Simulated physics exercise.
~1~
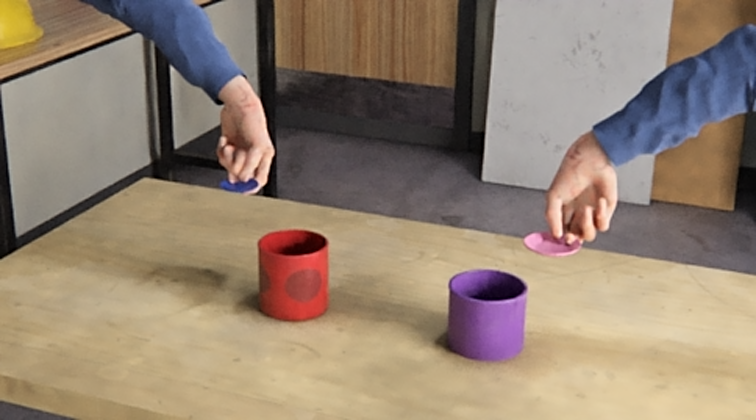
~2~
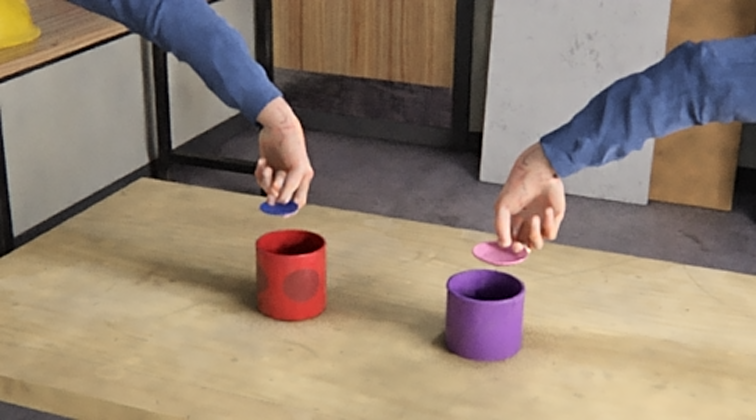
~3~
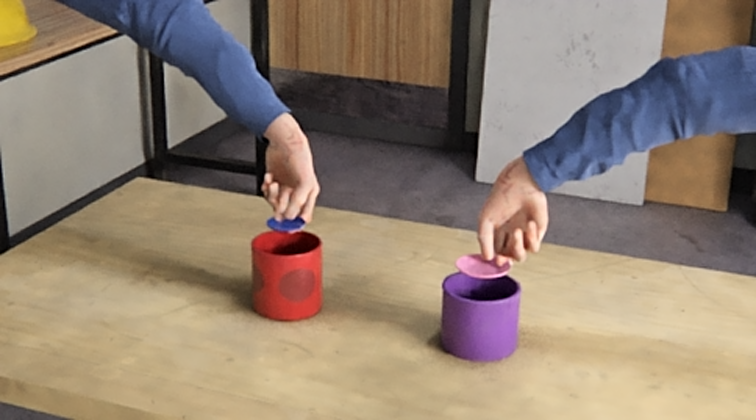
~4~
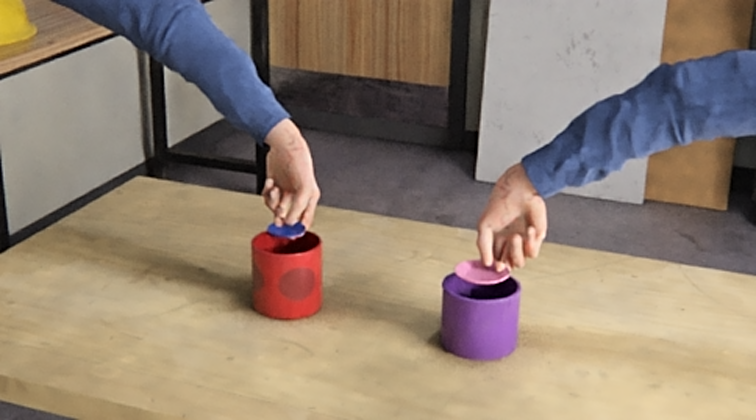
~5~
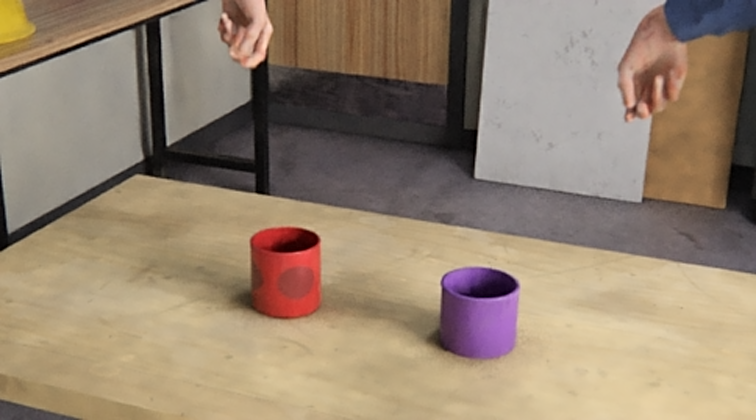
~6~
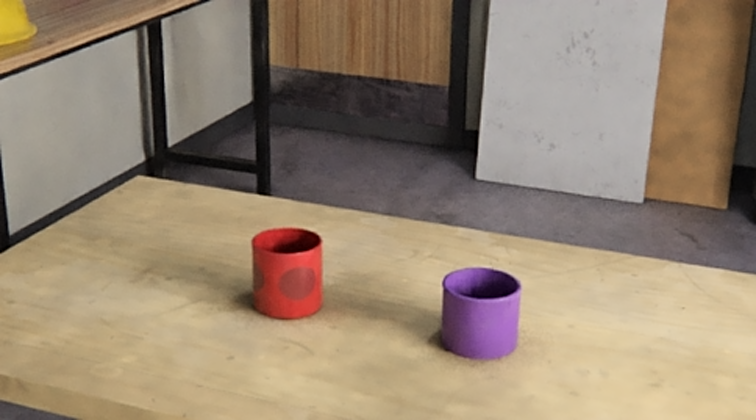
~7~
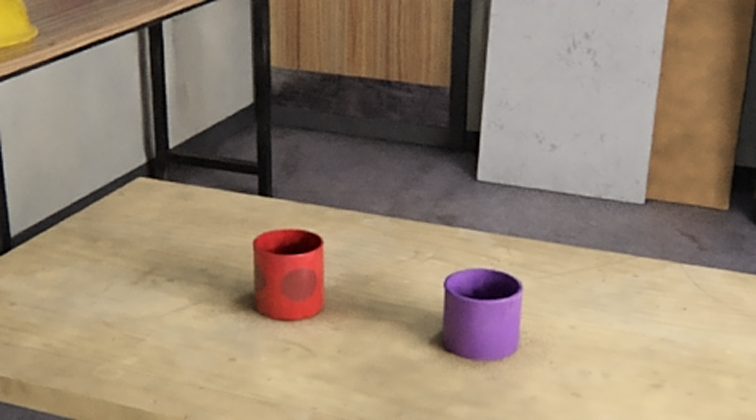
In this clip, two hands lower a small blue disc over a red spotted container and a pink disc over a purple one on a wooden table, then release them and withdraw, leaving both containers standing open with the discs out of sight.
